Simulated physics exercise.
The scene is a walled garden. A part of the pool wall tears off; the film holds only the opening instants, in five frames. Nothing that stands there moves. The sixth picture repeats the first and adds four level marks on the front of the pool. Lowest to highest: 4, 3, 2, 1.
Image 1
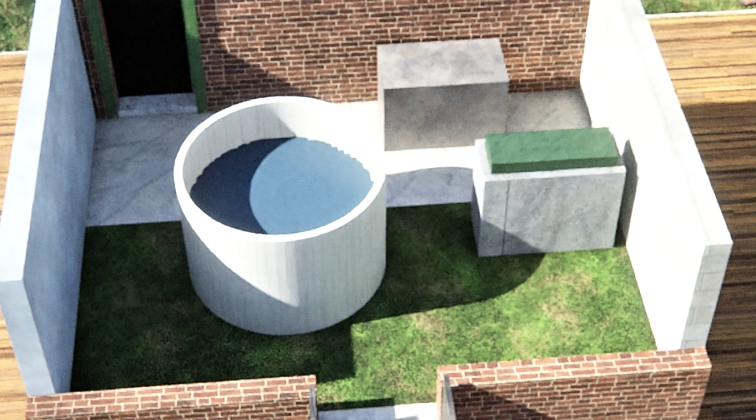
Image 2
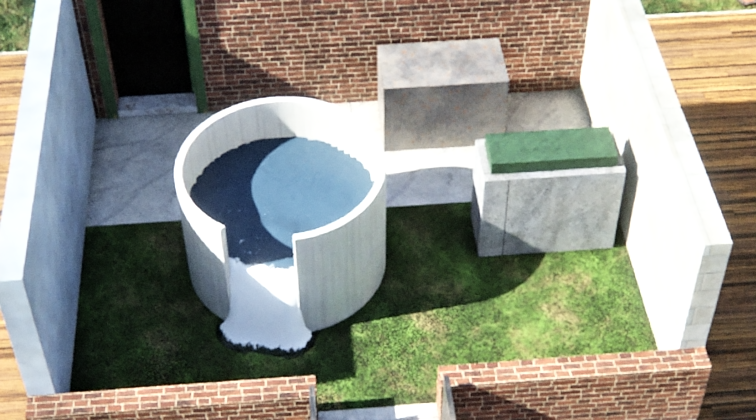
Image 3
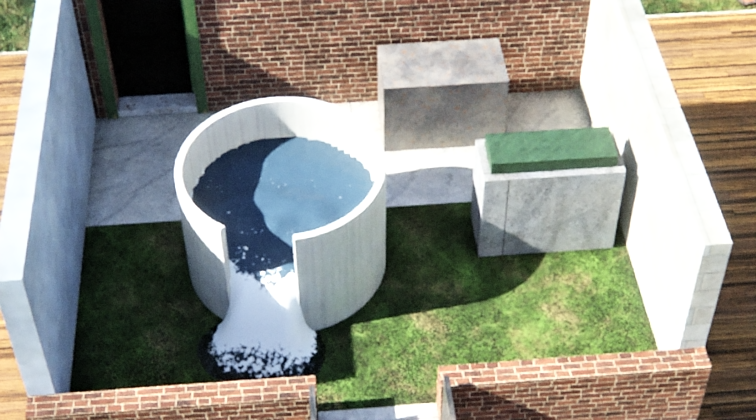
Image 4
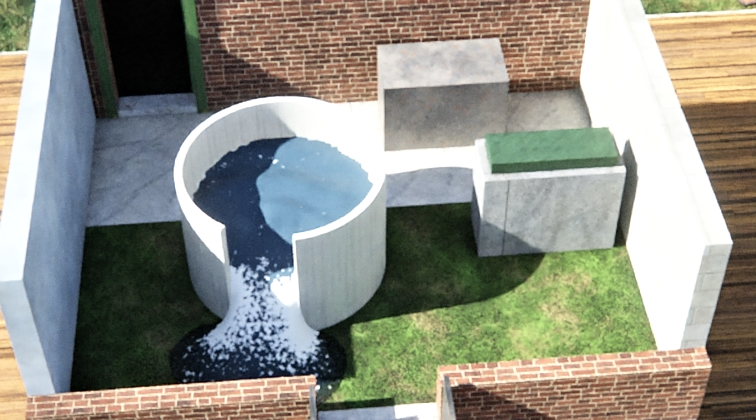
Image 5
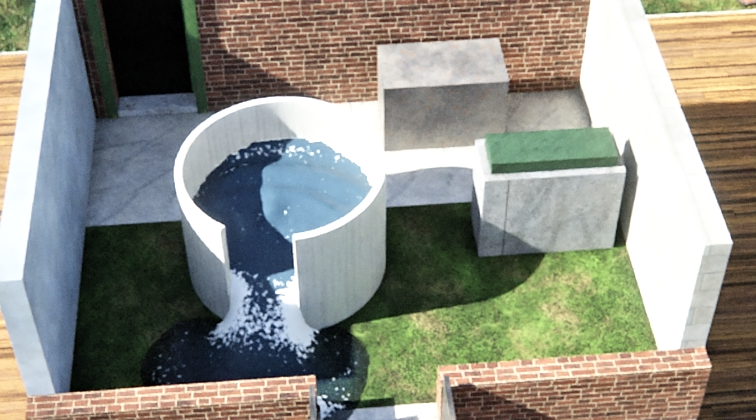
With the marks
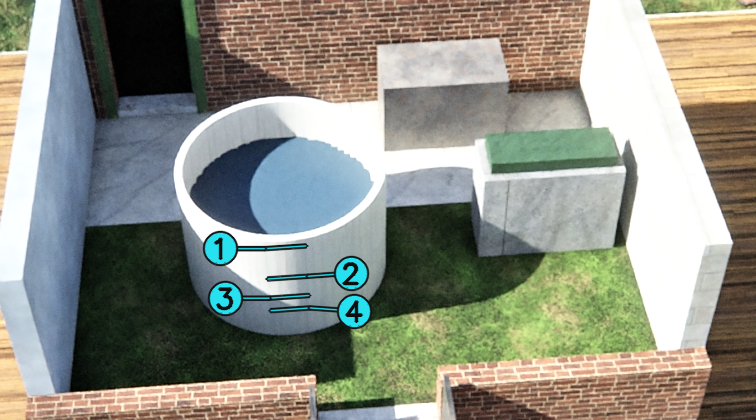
A walled garden with a brick back wall and pale side walls is seen from above. A round white pool of blue water stands left of centre on grass, with a dark, green-framed doorway behind it, grey blocks to the right, one green-topped, and a gap in the low front brick wall. As the view stays still, a gap opens in the pool's front and foaming water pours out, spreading darkly across the grass to the front wall.
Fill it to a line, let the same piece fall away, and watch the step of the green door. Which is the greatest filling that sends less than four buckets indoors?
Line 3.
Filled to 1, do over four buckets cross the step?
Yes.
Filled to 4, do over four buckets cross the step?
No, not at all.
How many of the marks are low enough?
Two of them.
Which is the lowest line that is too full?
It is 2.
On the marked copy, 1 at (285, 247); 2 at (287, 277); 3 at (289, 296); 4 at (290, 309); from the bottom up 4, 3, 2, 1.
Choosing 1, dozens of bucketfuls pour in.
Choosing 2, about 9 bucketfuls get in.
Choosing 3, a splash gets over, under a bucket.
Choosing 4, nothing gets over.
